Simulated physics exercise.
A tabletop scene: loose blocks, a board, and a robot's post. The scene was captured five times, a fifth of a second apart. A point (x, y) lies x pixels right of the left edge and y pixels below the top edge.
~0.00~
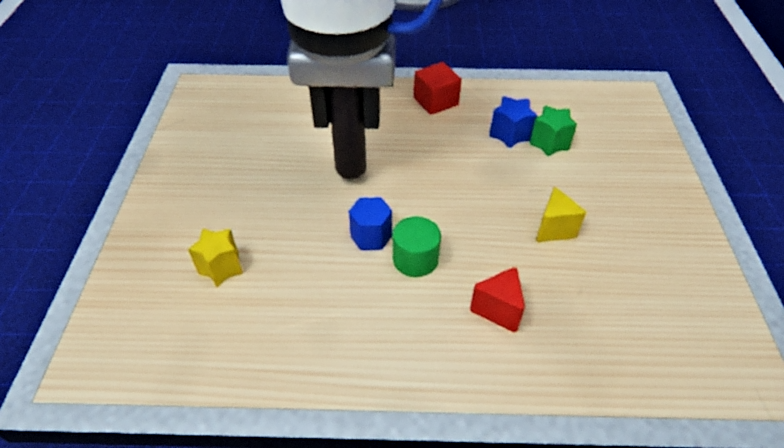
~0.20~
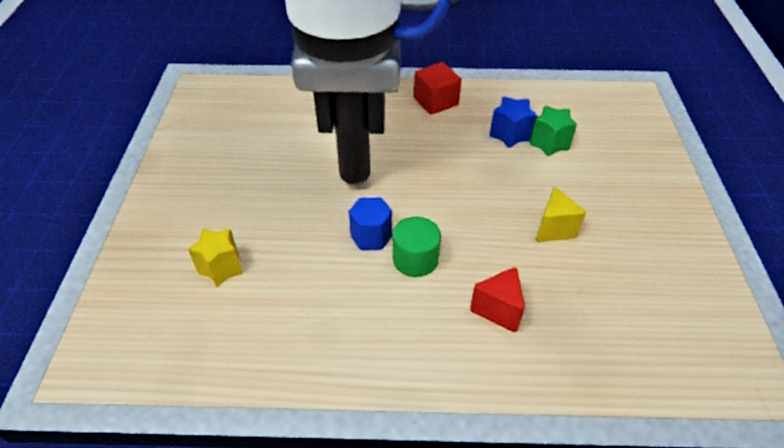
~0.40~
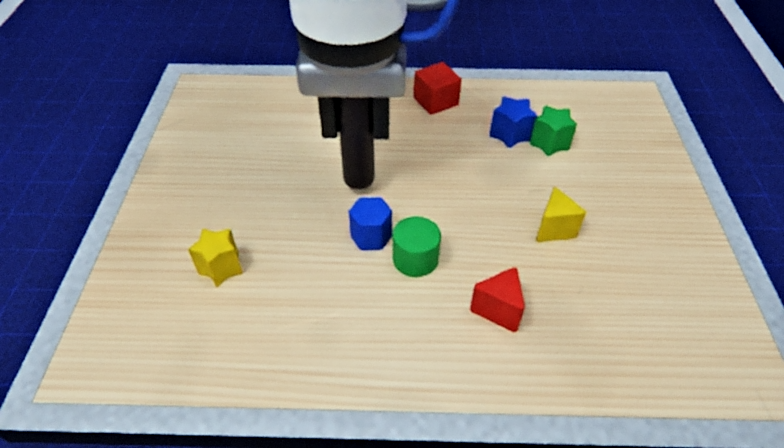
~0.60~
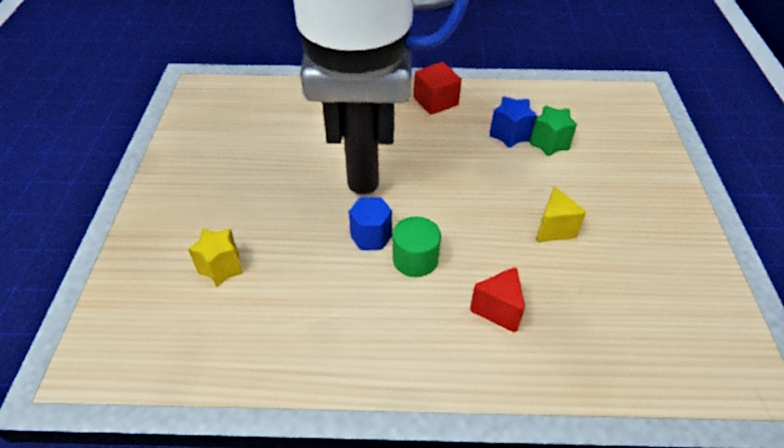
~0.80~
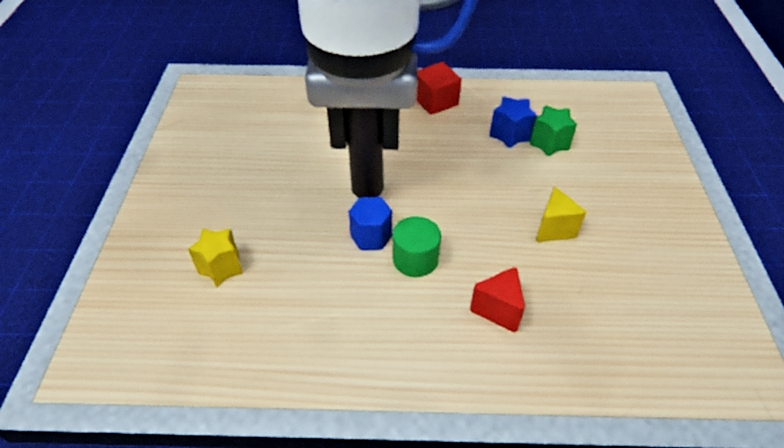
A robot's black post moves slightly down and right toward the blue hexagon among still blocks.
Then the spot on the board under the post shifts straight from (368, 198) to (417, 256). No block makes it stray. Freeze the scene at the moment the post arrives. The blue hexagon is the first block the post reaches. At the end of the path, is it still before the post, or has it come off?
Slid off.
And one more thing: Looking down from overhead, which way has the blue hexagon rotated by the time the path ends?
Clockwise, from overhead.
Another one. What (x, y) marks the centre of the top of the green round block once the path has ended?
(439, 262)
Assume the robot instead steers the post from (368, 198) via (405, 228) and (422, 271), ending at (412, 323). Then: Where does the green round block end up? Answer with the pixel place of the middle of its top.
Just about (441, 334).
On the path given first. Halfway along, post at (391, 217); blue hexagon at (371, 224), turned 40° clockwise.
At the end, post at (418, 247); blue hexagon at (370, 229), turned 55° clockwise; green round block at (439, 262); red three-sided block not moved.
